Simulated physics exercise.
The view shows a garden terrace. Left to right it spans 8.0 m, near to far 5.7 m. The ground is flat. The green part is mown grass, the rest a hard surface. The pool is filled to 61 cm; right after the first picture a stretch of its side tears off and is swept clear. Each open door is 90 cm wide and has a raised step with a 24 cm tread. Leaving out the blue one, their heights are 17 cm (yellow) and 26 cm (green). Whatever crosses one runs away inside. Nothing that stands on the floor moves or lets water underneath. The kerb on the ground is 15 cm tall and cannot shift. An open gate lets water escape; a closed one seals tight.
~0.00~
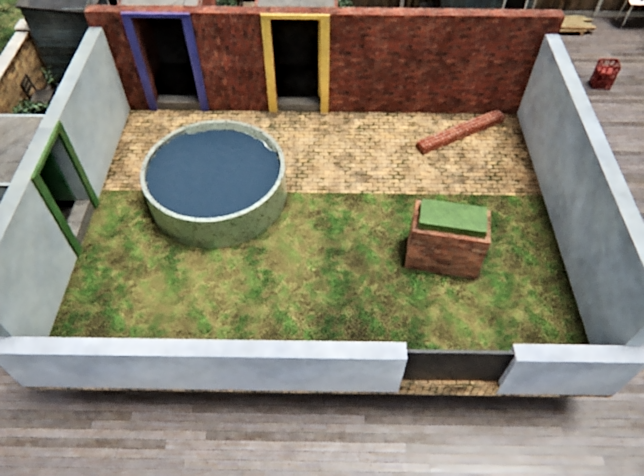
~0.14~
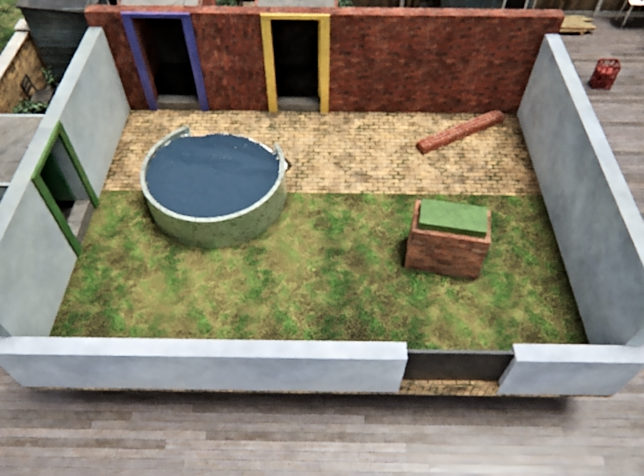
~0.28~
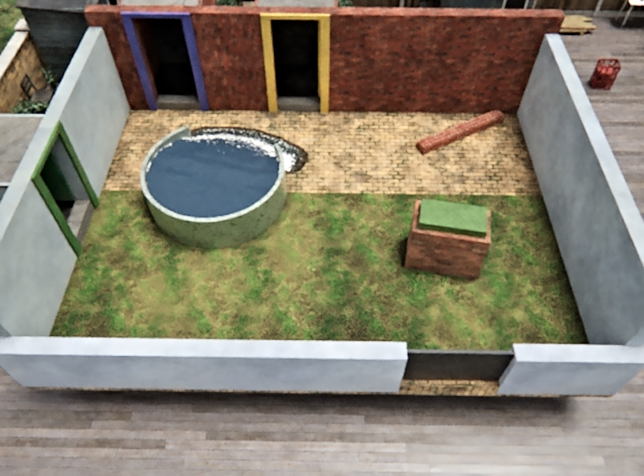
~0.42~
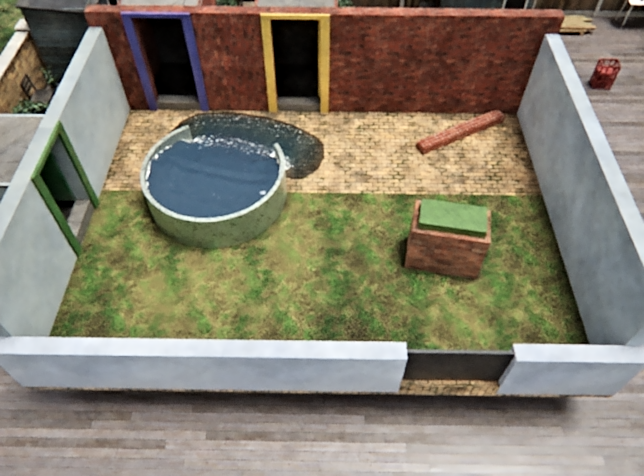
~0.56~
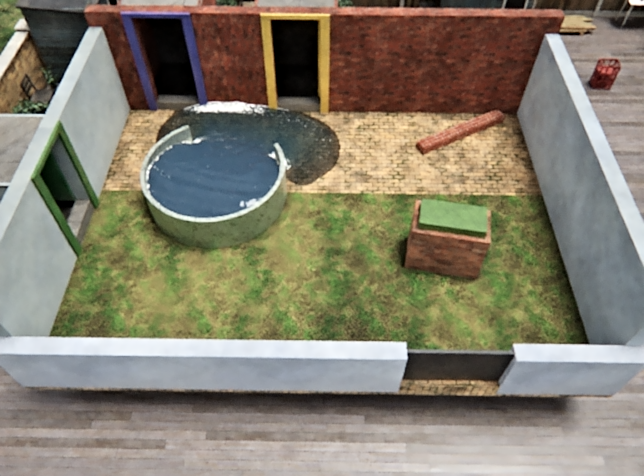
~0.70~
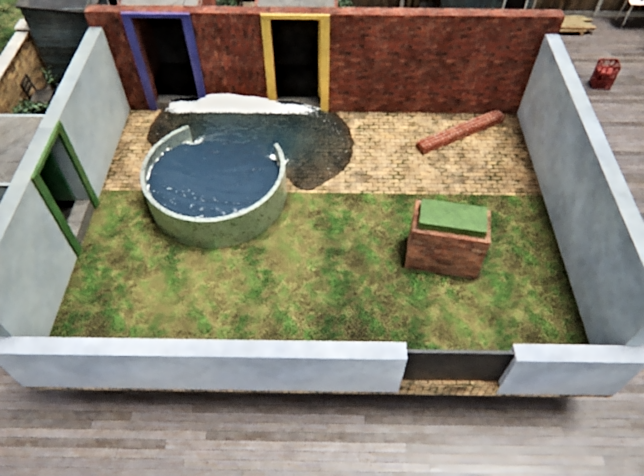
A round pool stood full and still in a walled garden, then its far side opened and water poured out, spreading across the paving in a dark, foam-edged patch that reached the yellow door.
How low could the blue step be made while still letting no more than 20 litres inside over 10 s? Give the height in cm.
Close to 17 cm is just enough.
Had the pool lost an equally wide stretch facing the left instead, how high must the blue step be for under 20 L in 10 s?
Some 22 cm.
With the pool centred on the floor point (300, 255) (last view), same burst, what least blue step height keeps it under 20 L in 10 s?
Some 6.0 cm.
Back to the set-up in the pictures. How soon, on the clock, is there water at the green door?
Arrival: Green 2.6 s.
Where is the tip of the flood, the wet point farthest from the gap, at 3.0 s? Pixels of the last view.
Around (515, 117).
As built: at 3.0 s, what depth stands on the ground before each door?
In cm: Blue 15, yellow 22, green 7.
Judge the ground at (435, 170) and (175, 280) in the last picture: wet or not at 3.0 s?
In turn: Under water, still dry.
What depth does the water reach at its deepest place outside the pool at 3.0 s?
Roughly 38 cm.
After 1.4 s water covers 20 % of the floor, deepest (44 cm) near (243, 114); 20 cm at the blue door, 3 litres in over its 19 cm step.
After 3.0 s water covers 40 % of the floor, deepest (38 cm) near (488, 117); 15 cm at the blue door, 11 litres in over its 19 cm step.
After 10.0 s water covers 100 % of the floor, deepest (8 cm) near (40, 364); 6 cm at the blue door, 12 litres in over its 19 cm step.
At the blue door as built, the water arrived by 0.6 s and peaked near 22 cm at 1.8 s.
Run again over the same 10 s with other heights there, 33 litres in over 15 cm, 10 litres over 20 cm. The limit of 20 litres is kept from about 17 cm up.
